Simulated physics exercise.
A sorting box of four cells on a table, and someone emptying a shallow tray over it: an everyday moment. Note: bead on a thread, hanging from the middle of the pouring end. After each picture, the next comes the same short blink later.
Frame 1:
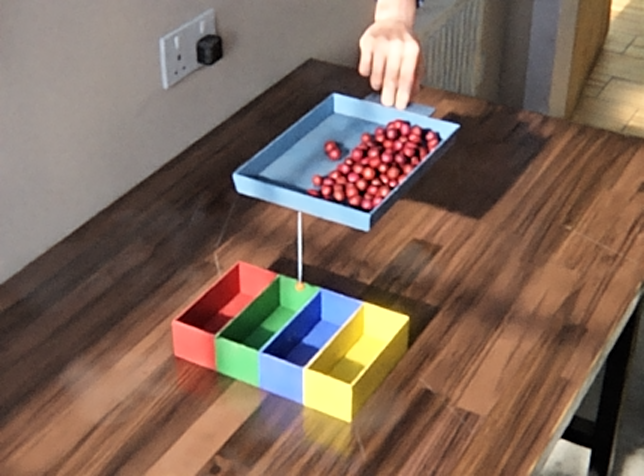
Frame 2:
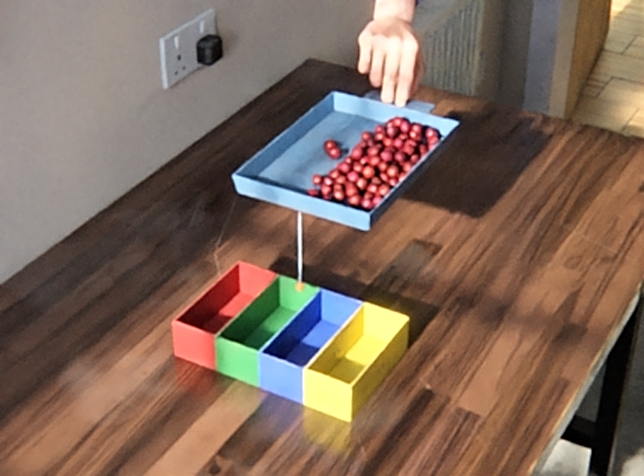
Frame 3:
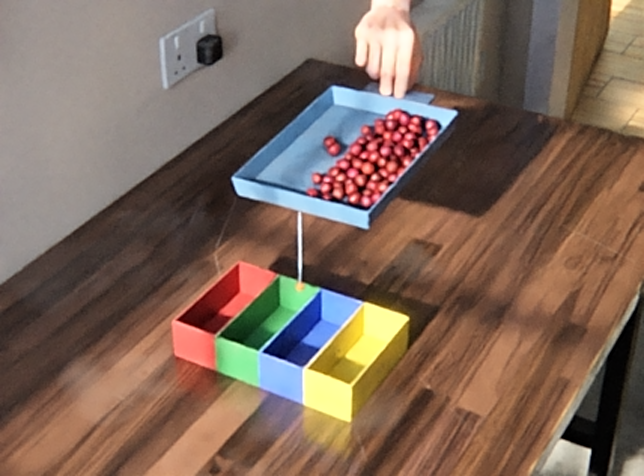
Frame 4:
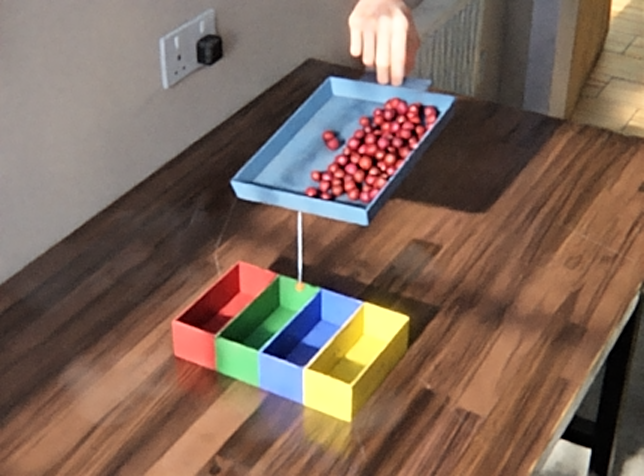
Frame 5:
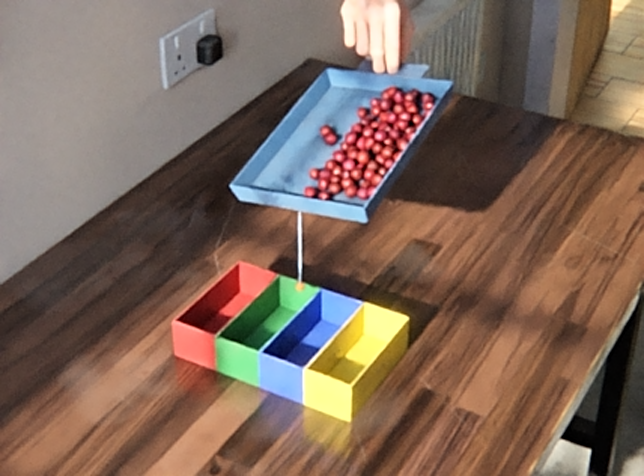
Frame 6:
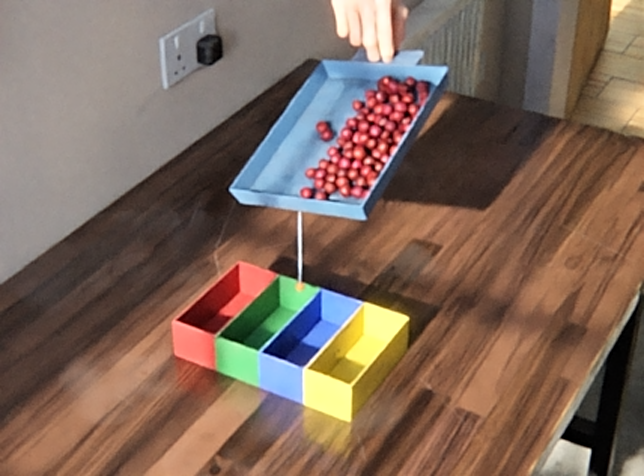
A shallow blue tray of dark red cherries is held by a hand above a dark wooden table near a pale wall with a socket, seen from above at an angle. Below it sits a box with red, green, blue and yellow cells from left to right, and a bead hangs on a white thread. The hand raises the tray's far end, the near edge dips slightly leftward, the fruit shifts little, and the camera stays still.
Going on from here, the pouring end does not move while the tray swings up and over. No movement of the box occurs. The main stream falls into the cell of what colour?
Colour: Red.
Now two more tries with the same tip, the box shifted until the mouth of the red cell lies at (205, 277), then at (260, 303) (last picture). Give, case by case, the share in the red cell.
Roughly 30% the first time and 40% the second time.
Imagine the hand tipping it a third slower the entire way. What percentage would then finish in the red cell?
Around 60 percent.
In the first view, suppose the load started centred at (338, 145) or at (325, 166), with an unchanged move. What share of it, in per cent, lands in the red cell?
Roughly 40 and 60 percent, in that order.
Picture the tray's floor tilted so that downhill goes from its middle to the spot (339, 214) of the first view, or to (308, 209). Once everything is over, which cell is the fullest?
Try 1 - that yellow cell / try 2 - the cell in blue.
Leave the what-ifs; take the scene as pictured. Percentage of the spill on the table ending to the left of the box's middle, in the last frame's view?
About 100 percent.
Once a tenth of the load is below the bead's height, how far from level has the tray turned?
Angle: Close to 110°.
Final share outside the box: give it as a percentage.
30 per cent.
Soon after the last picture, tray tipped steeply; nearly all on the tray; a small part falling or outside the box.
A little later, tray tipped past a quarter turn; nearly all on the tray; a stray few in the red cell; a small part falling or outside the box.
Later still, tray tipped past a quarter turn; about half in the red cell; about a quarter in the green cell; about a third falling or outside the box.
At rest, tray tipped past a quarter turn; about half in the red cell; about a quarter in the green cell; none in the yellow cell; none in the blue cell; about a third outside the box.
